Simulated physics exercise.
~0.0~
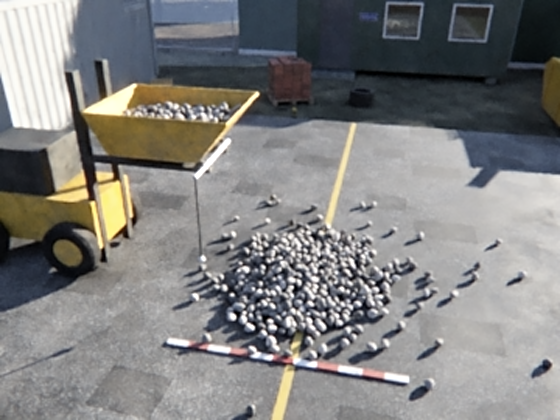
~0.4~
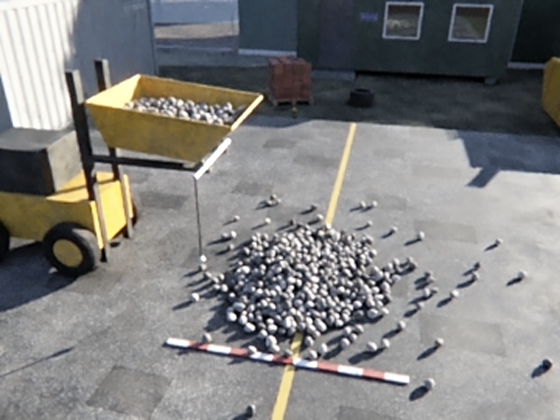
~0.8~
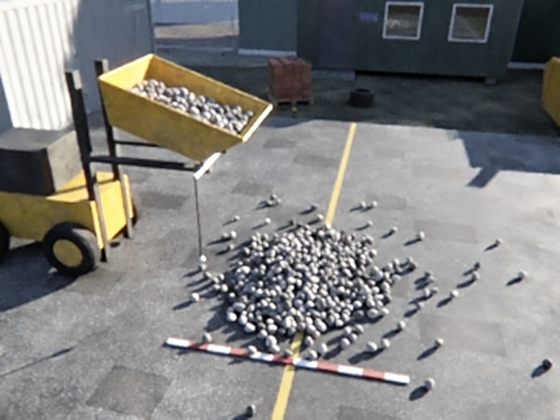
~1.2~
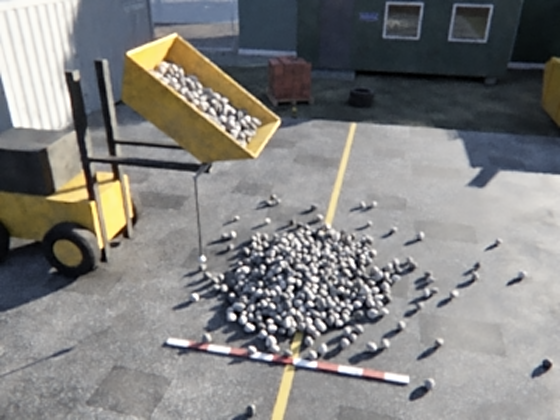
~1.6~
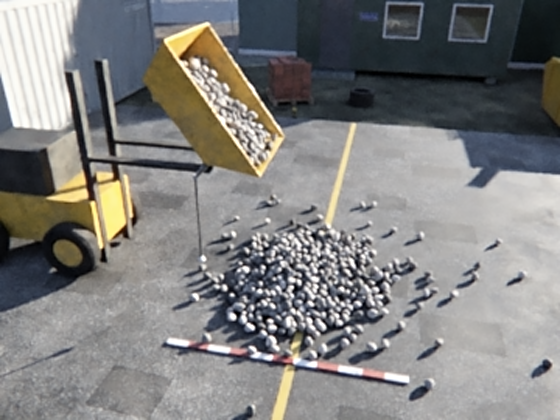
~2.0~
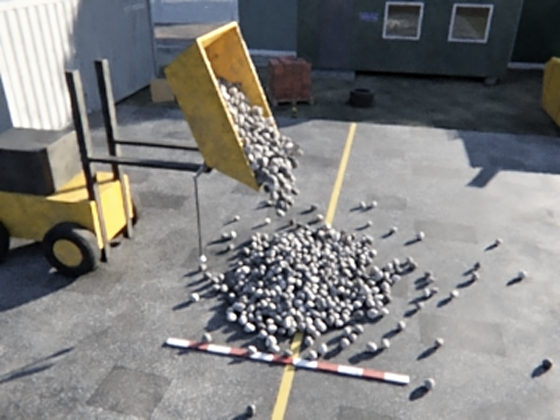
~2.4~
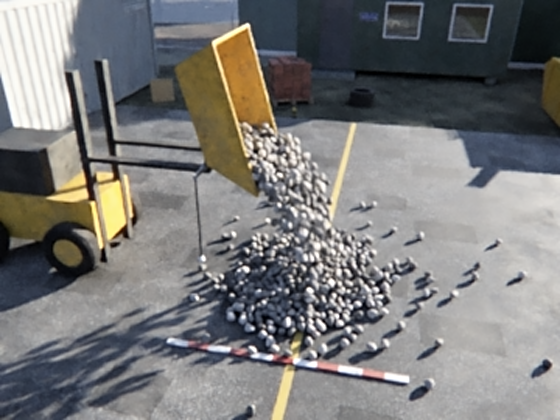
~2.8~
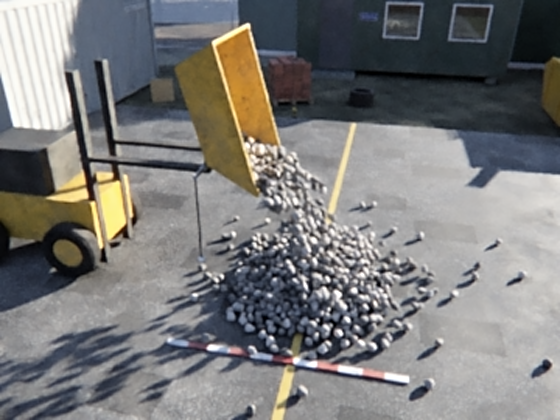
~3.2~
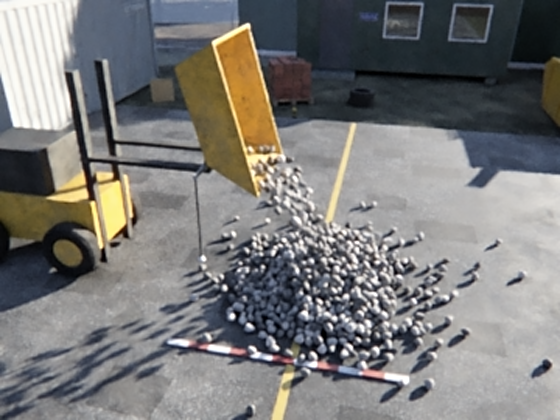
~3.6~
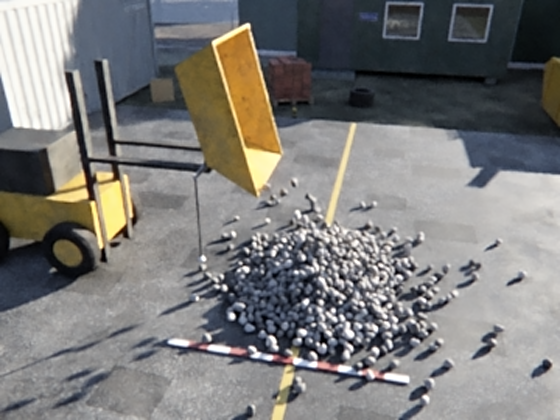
On a sunlit paved yard, a yellow forklift tipped its raised skip to the right until grey stones poured onto a pile already lying across a painted yellow line, and the heap spread rightward, leaving the skip empty and still steeply tilted.
